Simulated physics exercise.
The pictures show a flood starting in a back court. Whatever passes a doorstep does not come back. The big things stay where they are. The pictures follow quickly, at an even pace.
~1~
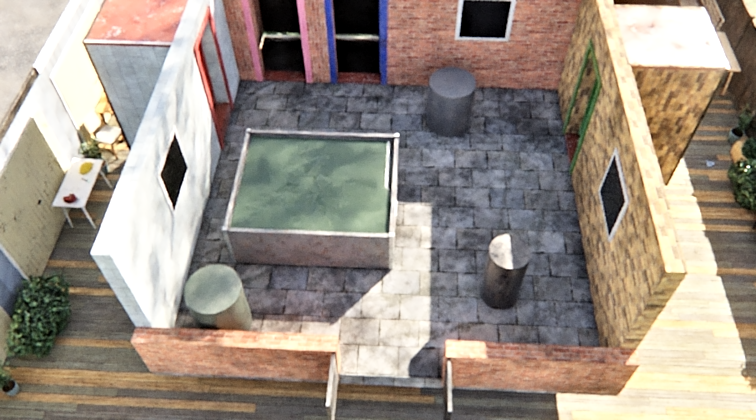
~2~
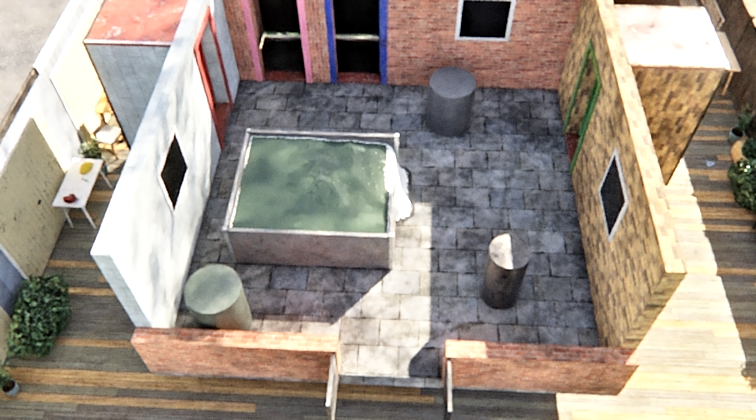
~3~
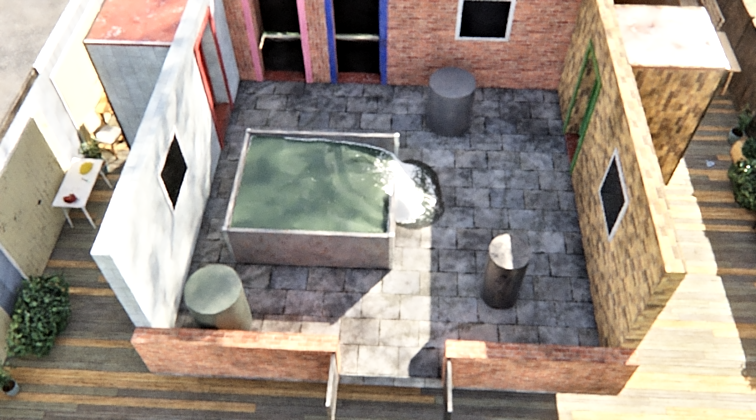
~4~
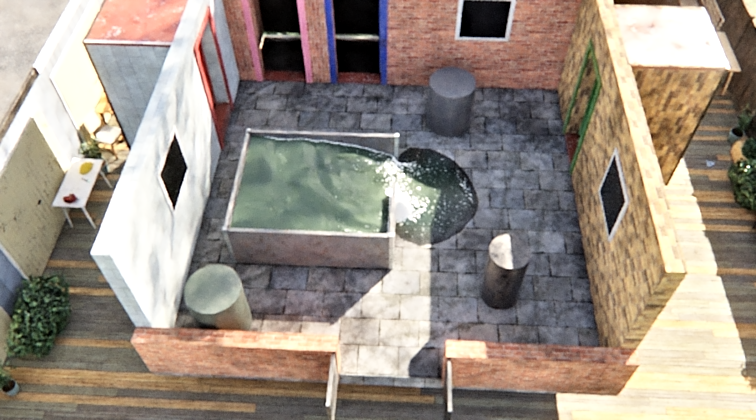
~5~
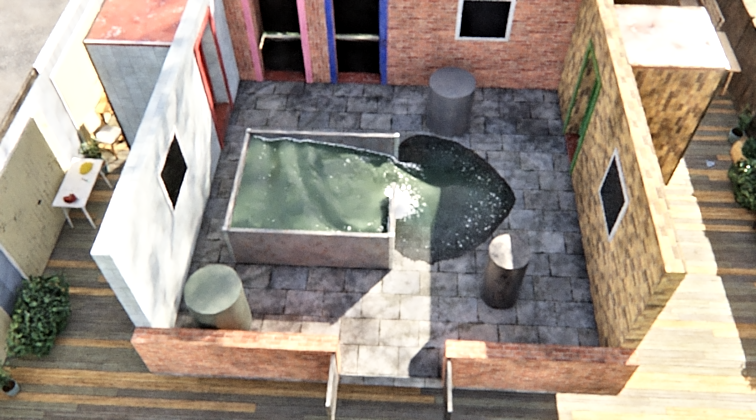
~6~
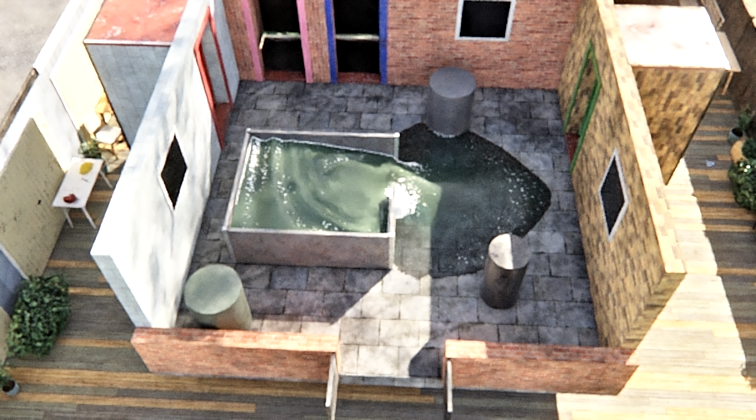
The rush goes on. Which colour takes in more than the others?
Most goes in at the green door.
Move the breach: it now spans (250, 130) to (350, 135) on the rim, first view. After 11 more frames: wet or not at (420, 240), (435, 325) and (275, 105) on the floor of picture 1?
In turn: Not flooded, not flooded, flooded.
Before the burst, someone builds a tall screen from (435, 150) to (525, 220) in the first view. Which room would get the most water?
Most goes in at the blue one.
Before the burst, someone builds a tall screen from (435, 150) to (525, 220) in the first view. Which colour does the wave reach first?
First comes the blue door.
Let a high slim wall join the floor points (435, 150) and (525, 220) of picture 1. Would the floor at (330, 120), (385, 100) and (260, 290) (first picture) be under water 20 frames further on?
In that order: Awash, covered, not flooded.
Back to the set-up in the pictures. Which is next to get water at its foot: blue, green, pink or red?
The door marked green.
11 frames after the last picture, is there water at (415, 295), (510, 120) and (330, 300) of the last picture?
One after the other: Clear, covered, no water.
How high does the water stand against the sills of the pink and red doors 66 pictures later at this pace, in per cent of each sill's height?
Near 90 and 30 in a hundred.
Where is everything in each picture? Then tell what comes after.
Still water in the tank at (316, 183), in the first picture.
The front is at (403, 218), out from the gap at (393, 183), in the second picture.
Water pours out at (393, 184) and has run to (434, 217), in the third picture.
The front is at (472, 207), out from the gap at (393, 185), in the fourth picture.
The front is at (510, 200), out from the gap at (393, 184), in the fifth picture.
Water pours out at (393, 184) and has run to (543, 188), in the sixth picture.
A moment on, water covers 35 % of the floor; green door some in, pink door not reached, blue door not reached, red door not reached.
Next, water covers 40 % of the floor; green door a lot in, pink door not reached, blue door not reached, red door not reached.
Then, water covers 50 % of the floor; green door a lot in, pink door not reached, blue door wet at the sill, nothing in, red door not reached.
Later, water covers 90 % of the floor; green door a lot in, pink door wet at the sill, nothing in, blue door wet at the sill, nothing in, red door wet at the sill, nothing in.
In the end, water covers 100 % of the floor; green door a lot in, pink door a trickle in, blue door wet at the sill, nothing in, red door wet at the sill, nothing in; the green door has let in the most.
